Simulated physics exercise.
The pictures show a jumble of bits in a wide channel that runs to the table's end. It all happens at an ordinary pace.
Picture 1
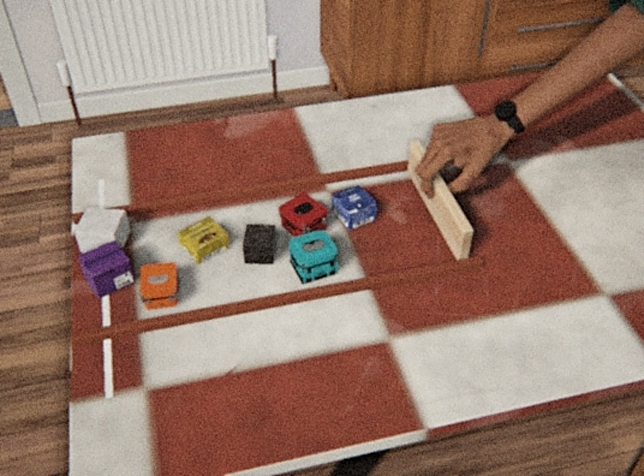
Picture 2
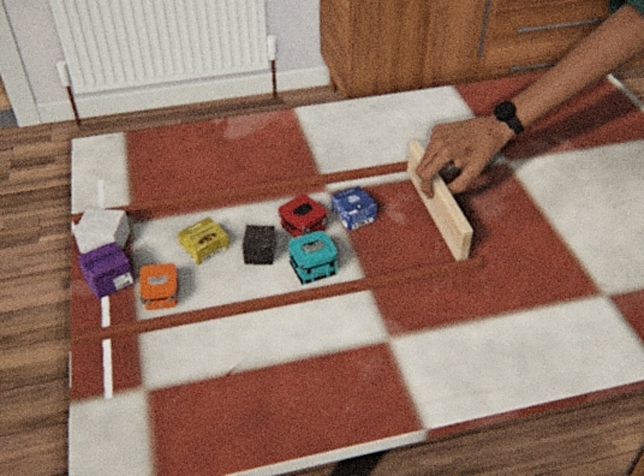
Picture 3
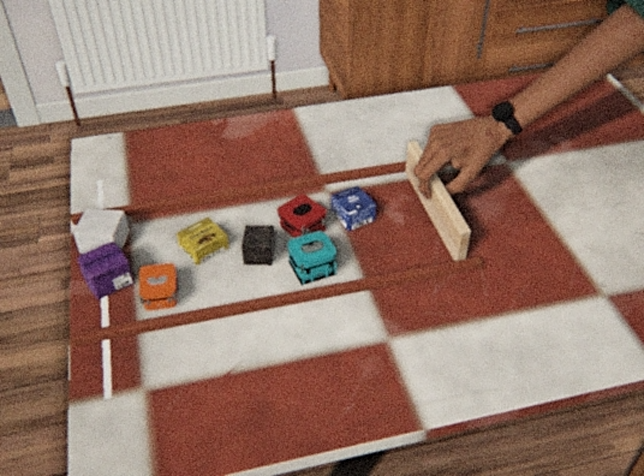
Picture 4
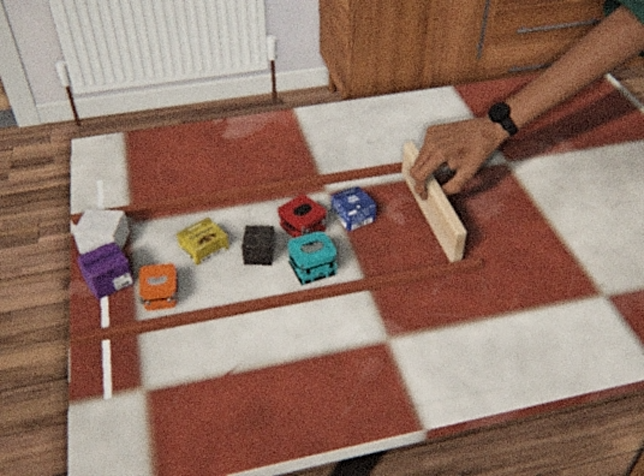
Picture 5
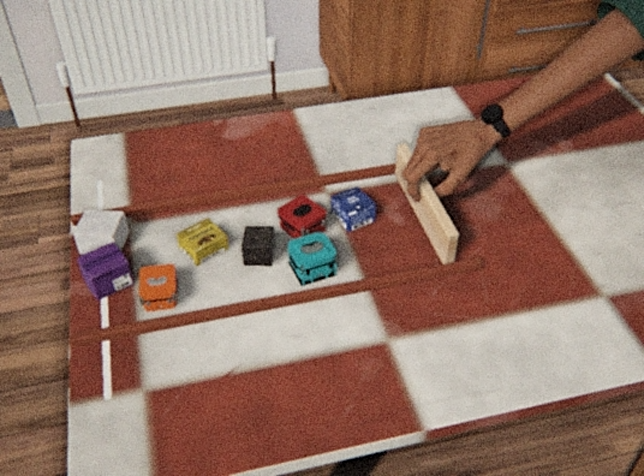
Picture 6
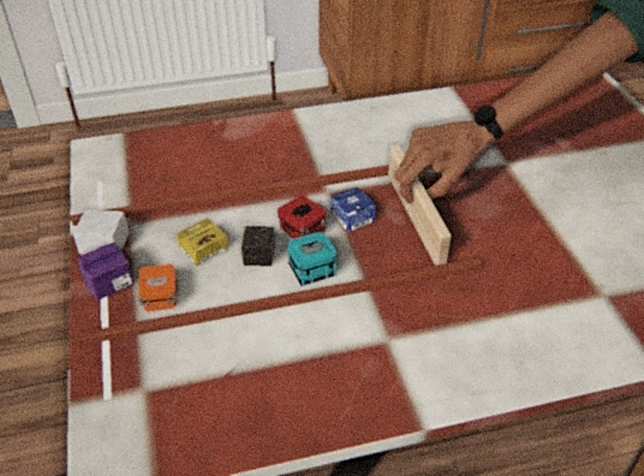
On a red and white checked table above a wooden floor, with a radiator and wooden cupboards behind, the view looks down at a steady slant. White, purple and orange blocks sit near the left edge, with yellow, black, red, turquoise and blue ones further right. A hand with a black wristband slides an upright wooden board slowly leftward, while the blocks stay still.
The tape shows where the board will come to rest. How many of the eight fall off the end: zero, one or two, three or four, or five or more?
In the end the number that fall off is five or more.
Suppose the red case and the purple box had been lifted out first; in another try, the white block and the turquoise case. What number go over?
The counts: 3 and 3.
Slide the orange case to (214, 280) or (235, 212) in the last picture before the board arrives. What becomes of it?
The orange case goes over; remains up.
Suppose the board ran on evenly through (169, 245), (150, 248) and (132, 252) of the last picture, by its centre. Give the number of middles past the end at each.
Past the end: 1, 3 and 3.
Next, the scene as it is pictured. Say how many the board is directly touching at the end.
It touches 2.
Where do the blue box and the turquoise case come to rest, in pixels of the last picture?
The blue box stops around (83, 249); the turquoise case around (79, 299).
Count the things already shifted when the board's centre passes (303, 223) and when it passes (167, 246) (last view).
4 and 8.
Early on, none off yet; white block at rest near (102, 233); purple box at rest near (106, 271); orange case at rest near (159, 289).
A while later, one off so far; white block in the air near (93, 464); purple box leaning a little near (54, 286); orange case travelled about its own width near (95, 309).
Finally, the number that fall off is five or more; lost, red case, black block, yellow box, orange case, purple box and white block.
